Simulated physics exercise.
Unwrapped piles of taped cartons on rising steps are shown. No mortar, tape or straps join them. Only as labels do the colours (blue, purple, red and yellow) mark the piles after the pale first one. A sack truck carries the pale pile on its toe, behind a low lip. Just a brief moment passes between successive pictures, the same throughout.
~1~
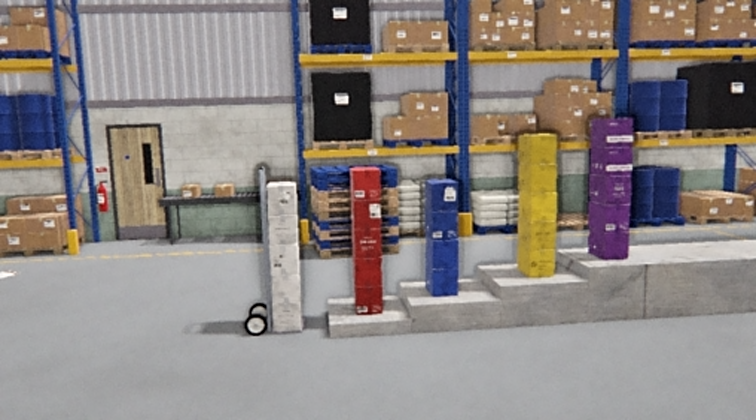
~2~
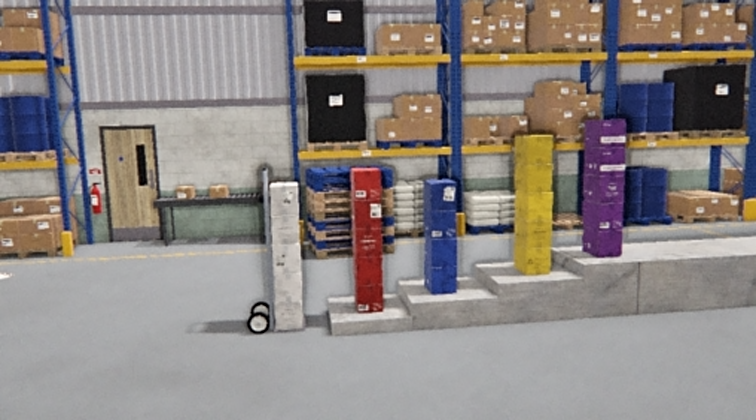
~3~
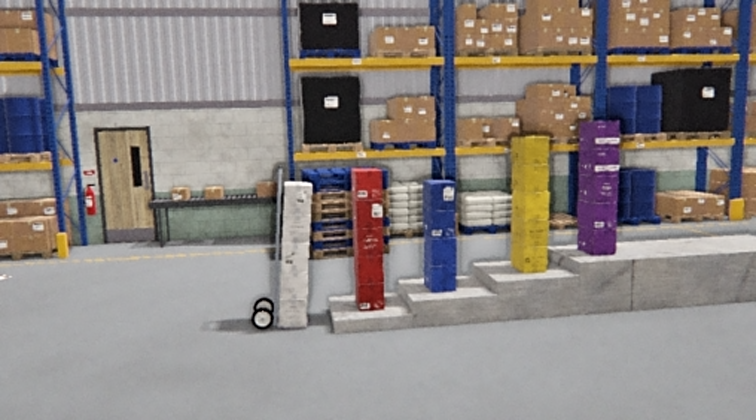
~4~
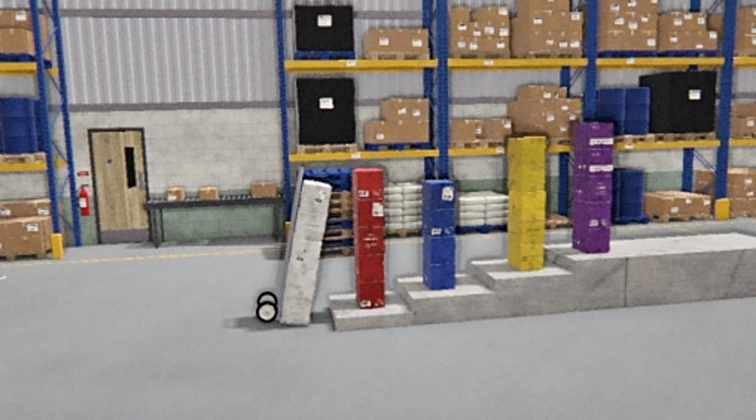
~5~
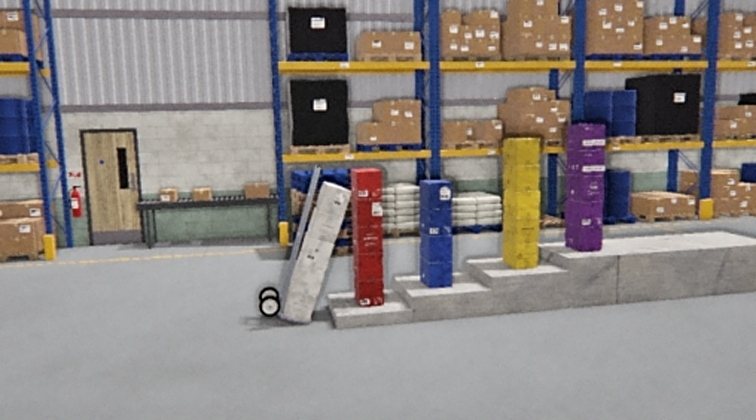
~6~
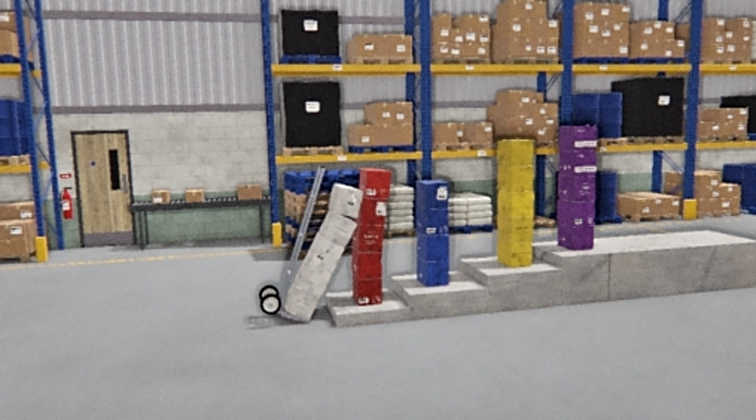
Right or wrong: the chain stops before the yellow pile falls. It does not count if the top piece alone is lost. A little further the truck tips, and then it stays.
Wrong.
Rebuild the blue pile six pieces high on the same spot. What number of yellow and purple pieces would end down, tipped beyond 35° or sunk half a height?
Colour by colour, the counts come to yellow 4 and purple 5.
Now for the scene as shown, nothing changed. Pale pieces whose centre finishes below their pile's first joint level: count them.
1.
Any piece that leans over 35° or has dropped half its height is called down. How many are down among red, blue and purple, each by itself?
Per-colour tally: Red = 4; blue = 3; purple = 5.
Soon after the last picture, 4 of the pale pile down; none of the 5 yellow cartons down (0 of 19 in all colours); top yellow carton unmoved; top red carton leaning clearly.
A little later, 5 of the pale pile down; none of the 5 yellow cartons down (4 of 19 in all colours); top yellow carton unmoved; top blue carton leaning clearly, a little lower.
Later still, 5 of the pale pile down; 2 of the 5 yellow cartons down (9 of 19 in all colours); top yellow carton leaning clearly, half its height lower; top red carton leaning well over, some two heights lower.
After that, 5 of the pale pile down; 4 of the 5 yellow cartons down (16 of 19 in all colours); top yellow carton on its side; top purple carton leaning steeply, some three heights lower.
At rest, 5 of the pale pile down; 4 of the 5 yellow cartons down (16 of 19 in all colours); top yellow carton on its side; top purple carton on its side. As the last picture would show them, middles, top yellow carton near (630, 211), top purple carton near (704, 227).
